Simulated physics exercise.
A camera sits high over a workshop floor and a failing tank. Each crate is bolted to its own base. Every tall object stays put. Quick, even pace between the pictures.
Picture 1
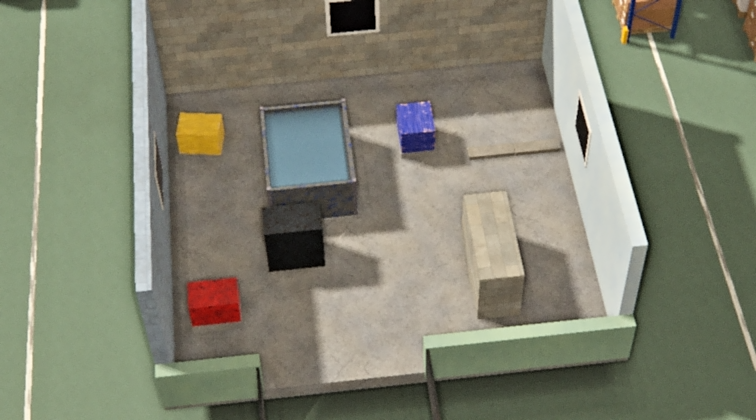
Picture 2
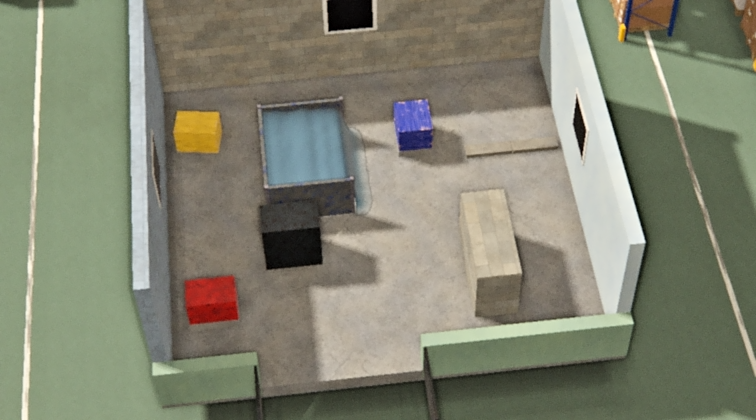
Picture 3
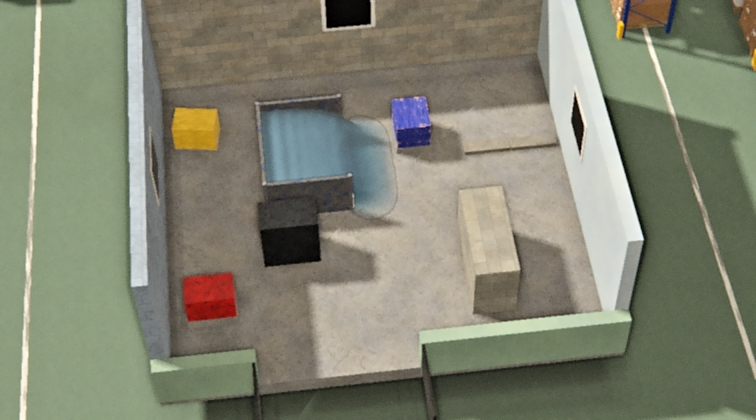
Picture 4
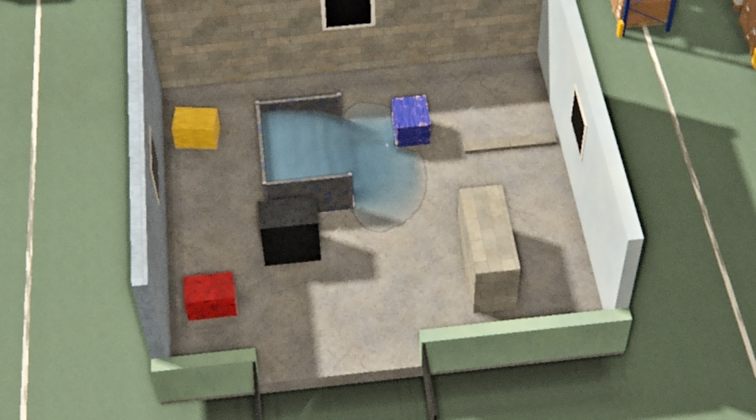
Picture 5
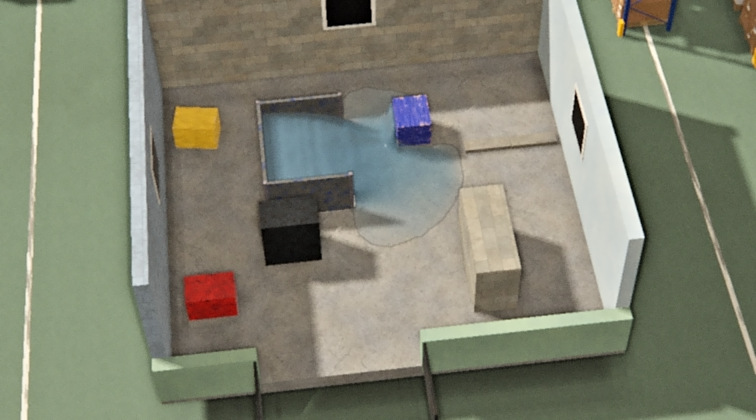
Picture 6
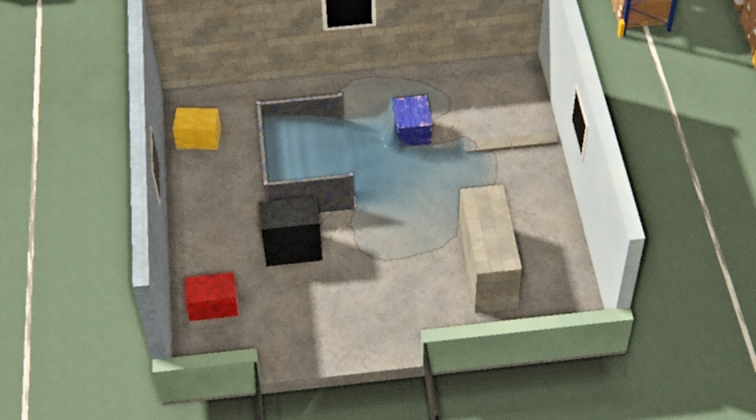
We see a walled room with a tank of water among coloured blocks; the tank's right side opens and water pours out, spreading rightward across the floor, around the blue block and up to the long beige block.
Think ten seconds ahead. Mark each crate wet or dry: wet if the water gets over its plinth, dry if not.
Yellow crate wet, red crate dry, blue crate wet.
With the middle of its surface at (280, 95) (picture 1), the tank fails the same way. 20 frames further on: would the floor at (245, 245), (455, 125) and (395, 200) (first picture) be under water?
As listed: Not flooded, covered, awash.
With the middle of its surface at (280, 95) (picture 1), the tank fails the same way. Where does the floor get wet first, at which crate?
I'd say the blue-painted one is first.
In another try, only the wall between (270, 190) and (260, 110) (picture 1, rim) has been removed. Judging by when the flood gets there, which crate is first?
First: The one in yellow.
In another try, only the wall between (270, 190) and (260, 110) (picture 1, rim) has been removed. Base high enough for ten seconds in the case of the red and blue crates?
I expect red goes wet while blue remains untouched.
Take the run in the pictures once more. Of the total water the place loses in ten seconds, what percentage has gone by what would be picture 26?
Estimate: 5 %.
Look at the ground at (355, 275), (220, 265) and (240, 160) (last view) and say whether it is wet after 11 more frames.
Result by point, in sequence: Unwetted, then unwetted, then unwetted.
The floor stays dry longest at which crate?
Note: The red crate.
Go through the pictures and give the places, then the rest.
The tank at (307, 147) is whole and still, in the first picture.
The front is at (347, 129), out from the gap at (346, 159), in the second picture.
Water pours out at (344, 159) and has run to (363, 120), in the third picture.
Water pours out at (344, 160) and has run to (380, 108), in the fourth picture.
The front is at (457, 188), out from the gap at (345, 160), in the fifth picture.
Water pours out at (345, 161) and has run to (493, 170), in the sixth picture.
A moment on, water covers 35 % of the floor; the yellow crate not reached, the red crate not reached, the blue crate water round its plinth.
Next, water covers 45 % of the floor; the yellow crate not reached, the red crate not reached, the blue crate water round its plinth.
Then, water covers 65 % of the floor; the yellow crate water round its plinth, the red crate not reached, the blue crate water round its plinth.
Later, water covers 85 % of the floor; the yellow crate water round its plinth, the red crate water round its plinth, the blue crate water round its plinth.
In the end, water covers 100 % of the floor; the yellow crate was topped, the red crate stayed above the water, the blue crate was topped.
